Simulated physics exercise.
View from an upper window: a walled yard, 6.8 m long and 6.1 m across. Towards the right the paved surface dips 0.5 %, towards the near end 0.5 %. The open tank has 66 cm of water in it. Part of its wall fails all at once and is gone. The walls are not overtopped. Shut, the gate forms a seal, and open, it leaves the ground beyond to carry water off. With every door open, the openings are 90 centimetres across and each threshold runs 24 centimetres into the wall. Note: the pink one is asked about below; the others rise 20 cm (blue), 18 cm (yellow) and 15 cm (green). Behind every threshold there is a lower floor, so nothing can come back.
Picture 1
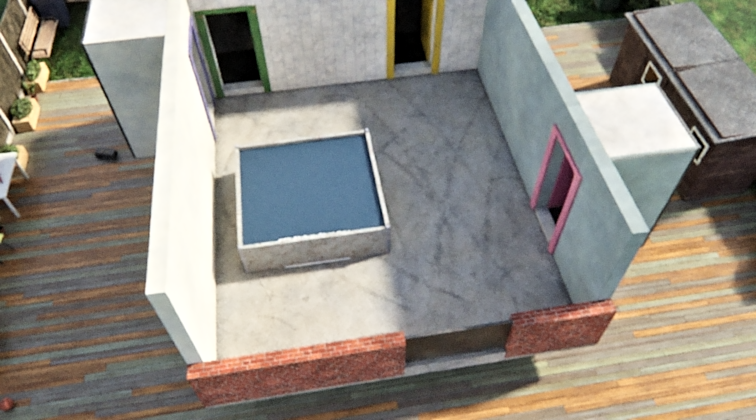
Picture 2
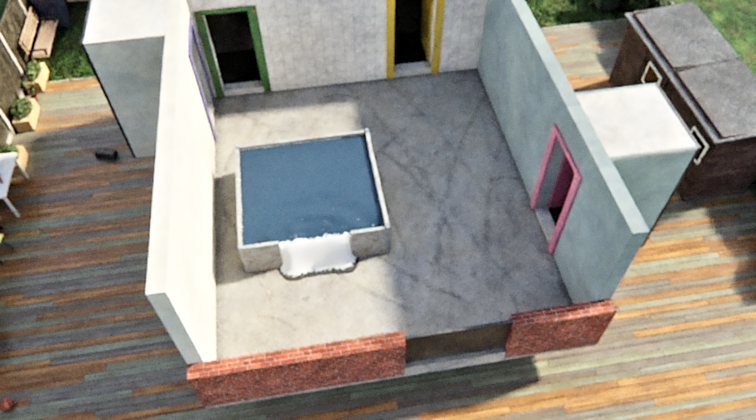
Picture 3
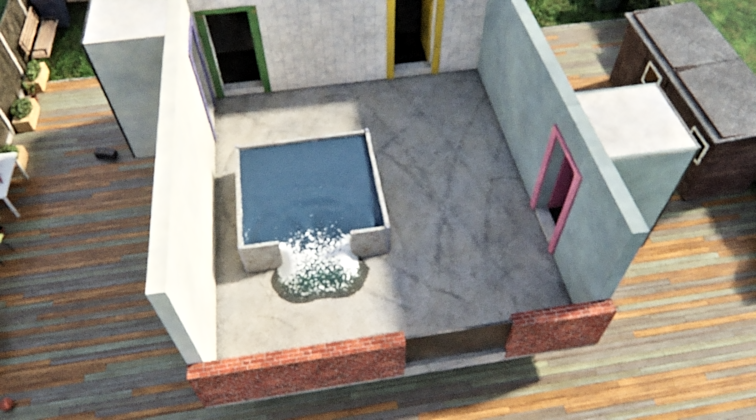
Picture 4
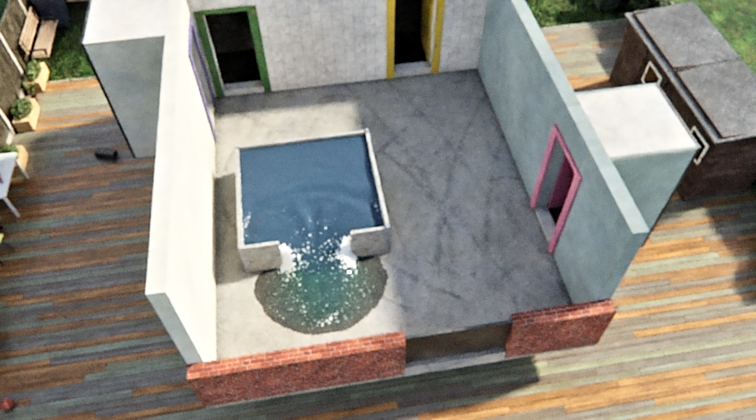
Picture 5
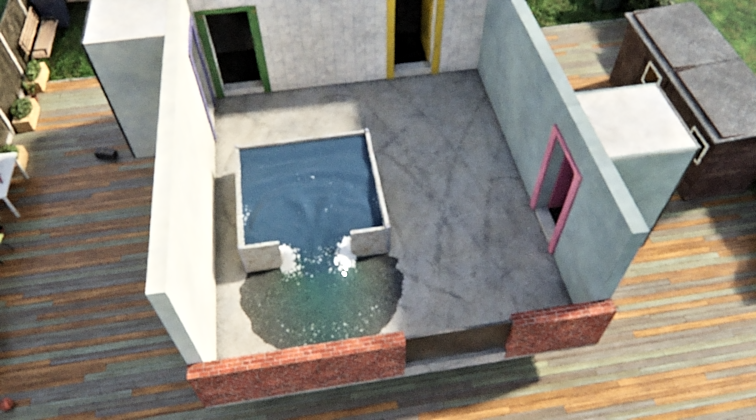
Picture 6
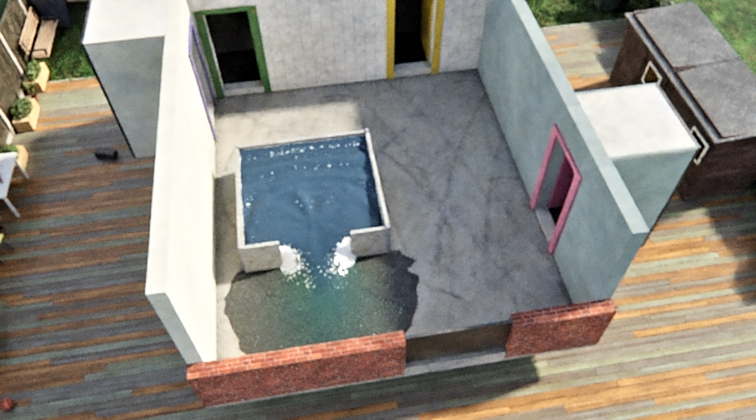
In this clip, a section of the near wall of an open tank in a walled yard gives way, and water pours through the gap in white froth, spreading across the grey paving toward the low red brick wall.
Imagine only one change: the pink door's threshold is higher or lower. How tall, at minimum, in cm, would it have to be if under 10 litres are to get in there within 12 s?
It would need to be about 13 cm tall.
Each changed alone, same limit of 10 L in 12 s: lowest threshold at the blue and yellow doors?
About 6.5 cm at blue and about 11.0 cm at yellow.
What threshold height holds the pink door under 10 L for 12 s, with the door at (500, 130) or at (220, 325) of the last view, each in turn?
You'd want roughly 9.5 cm there first, then roughly 24 cm.
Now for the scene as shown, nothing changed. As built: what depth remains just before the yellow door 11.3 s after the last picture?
Lab note: Depth approx. 11.0 cm.
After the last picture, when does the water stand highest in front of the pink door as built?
It peaks at about 2.8 s.
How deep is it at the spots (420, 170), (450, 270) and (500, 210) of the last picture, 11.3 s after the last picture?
That's 11, 4 and 7 cm, in the order given.
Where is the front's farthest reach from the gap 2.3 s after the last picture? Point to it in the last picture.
The tip of the flood lies near (574, 327).
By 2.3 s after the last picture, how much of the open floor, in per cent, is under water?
About 35 per cent.
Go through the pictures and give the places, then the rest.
In the first picture, still water, 66 cm deep, in the open tank at (309, 188); the pink door at (554, 195) is dry.
In the second picture, the gap is at (317, 253), the front 0.3 m out at (288, 276); the back of the open tank holds 66 cm.
In the third picture, water pours out at (317, 254) and has run 0.7 m, to (297, 299); about 11 cm deep outside, 66 cm at the back.
In the fourth picture, the front is at (303, 329), 1.3 m from the gap at (317, 254); 2.2 m2 of floor is wet, 66 cm left at the back.
In the fifth picture, the gap is at (317, 254), the front 1.9 m out at a hidden place; the back of the open tank holds 66 cm.
In the sixth picture, the gap is at (317, 253), the front 2.1 m out at a hidden place; the back of the open tank holds 61 cm; the pink door at (554, 195), 4.3 m from the gap, is still 2.9 m from the nearest water.
Then, 0.7 s after the last picture water covers 20 % of the floor, deepest (49 cm) near (217, 383); it has not reached the pink door.
Then, 2.3 s after the last picture water covers 35 % of the floor, deepest (38 cm) near (229, 381); 9 cm at the pink door, 0 litres in over its 6 cm threshold.
Then, 11.3 s after the last picture water covers 95 % of the floor, deepest (15 cm) near (215, 101); 9 cm at the pink door, 127 litres in over its 6 cm threshold.
At the pink door as built, the water peaked near 13 cm, 2.9 s after the last picture.
Run again over the same 12 s with other heights there, 24 litres in over 11.5 cm, 2 litres over 15.5 cm. The limit of 10 litres is kept from about 13 cm up.
